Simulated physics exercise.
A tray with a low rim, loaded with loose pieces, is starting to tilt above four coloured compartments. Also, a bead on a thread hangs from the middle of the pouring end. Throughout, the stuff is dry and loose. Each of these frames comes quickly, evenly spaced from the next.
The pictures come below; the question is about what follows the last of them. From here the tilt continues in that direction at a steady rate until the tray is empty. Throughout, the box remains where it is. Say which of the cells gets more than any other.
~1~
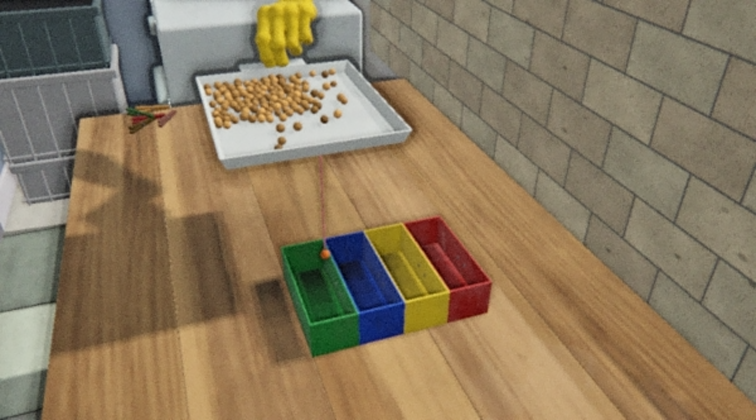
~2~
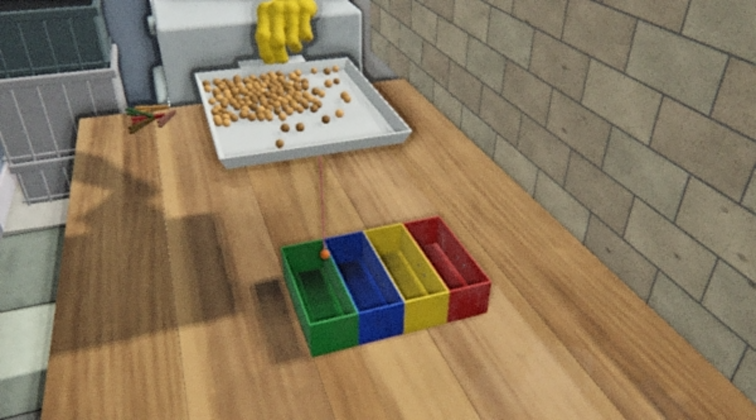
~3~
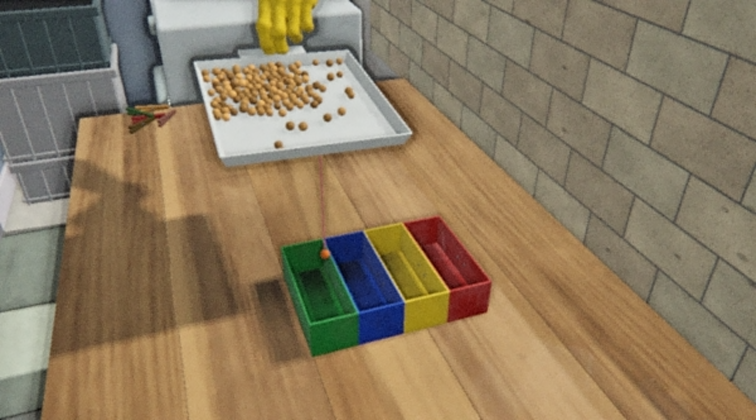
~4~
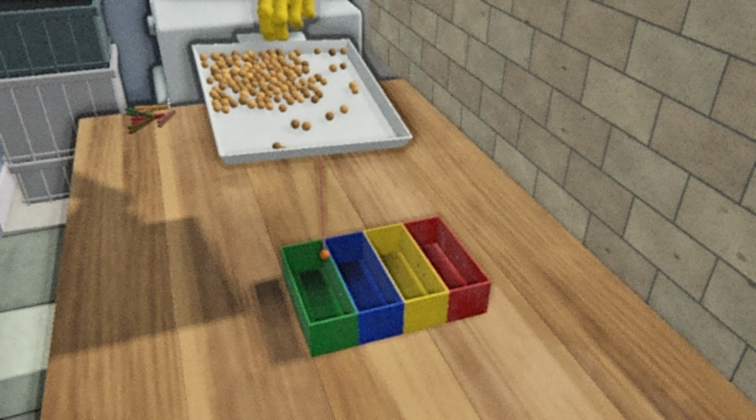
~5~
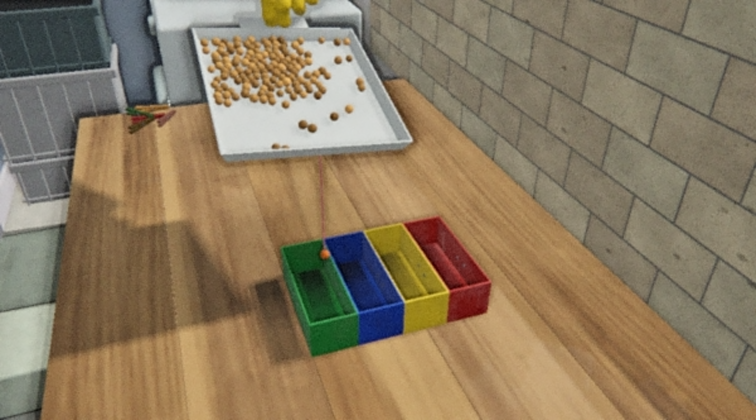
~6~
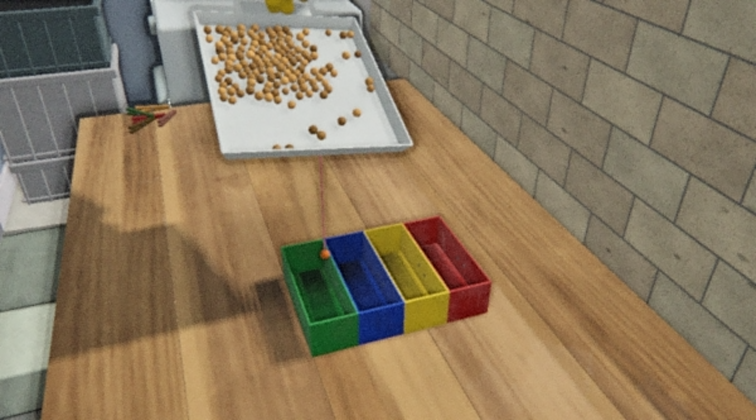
That would be the yellow cell.
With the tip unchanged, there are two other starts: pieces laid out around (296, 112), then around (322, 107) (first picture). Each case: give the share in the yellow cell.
It's 50 percent the first time and 60 percent the second.
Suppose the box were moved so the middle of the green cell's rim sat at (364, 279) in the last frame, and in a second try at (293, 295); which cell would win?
In order: The cell in blue, the red one.
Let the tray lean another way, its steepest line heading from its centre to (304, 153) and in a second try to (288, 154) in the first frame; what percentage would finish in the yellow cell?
Roughly 0 percent first and 0 percent second.
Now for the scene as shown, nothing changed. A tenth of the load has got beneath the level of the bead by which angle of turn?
Roughly 65°.
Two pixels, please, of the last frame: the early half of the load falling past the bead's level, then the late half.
Around (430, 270), followed by around (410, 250).
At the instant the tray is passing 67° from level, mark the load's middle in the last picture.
Somewhere about pixel (405, 232).
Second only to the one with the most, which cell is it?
Ranked second: The red cell.
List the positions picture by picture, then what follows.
In the first frame, corners of the pouring end (226, 155) and (404, 128), level; middle of the load (268, 97), round wooden beads; bead on its thread (325, 254); green cell (335, 332); blue cell (382, 321); yellow cell (426, 310); red cell (469, 299).
In the second frame, corners of the pouring end (225, 155) and (404, 129), level; middle of the load (267, 95), just a few on the move.
In the third frame, corners of the pouring end (226, 153) and (405, 131), tipped barely, lowest at the right corner; middle of the load (267, 88), about a tenth on the move.
In the fourth frame, corners of the pouring end (226, 151) and (405, 134), tipped a little, lowest at the right corner; middle of the load (267, 78), about a tenth on the move.
In the fifth frame, corners of the pouring end (227, 149) and (405, 138), tipped clearly, lowest at the right corner; middle of the load (269, 68), roughly a quarter on the move.
In the sixth frame, corners of the pouring end (228, 148) and (406, 141), tipped clearly, lowest at the right corner; middle of the load (274, 62), almost all on the move; green cell (335, 332); blue cell (381, 321); yellow cell (426, 310); red cell (469, 299).
Just after the last frame, tray tipped steeply; roughly a quarter on the tray; about a tenth in the yellow cell; about a tenth in the red cell; about a tenth in the blue cell; just a few in the green cell; roughly half falling or outside the box.
A moment on, tray tipped past a quarter turn; roughly half in the yellow cell; roughly a quarter in the red cell; about a tenth in the blue cell; just a few in the green cell; roughly a quarter falling or outside the box.
Further on, tray tipped past a quarter turn; roughly half in the yellow cell; roughly a quarter in the red cell; about a tenth in the blue cell; just a few in the green cell; roughly a quarter falling or outside the box.
When it is over, tray tipped past a quarter turn; roughly half in the yellow cell; roughly a quarter in the red cell; about a tenth in the blue cell; just a few in the green cell; roughly a quarter outside the box.
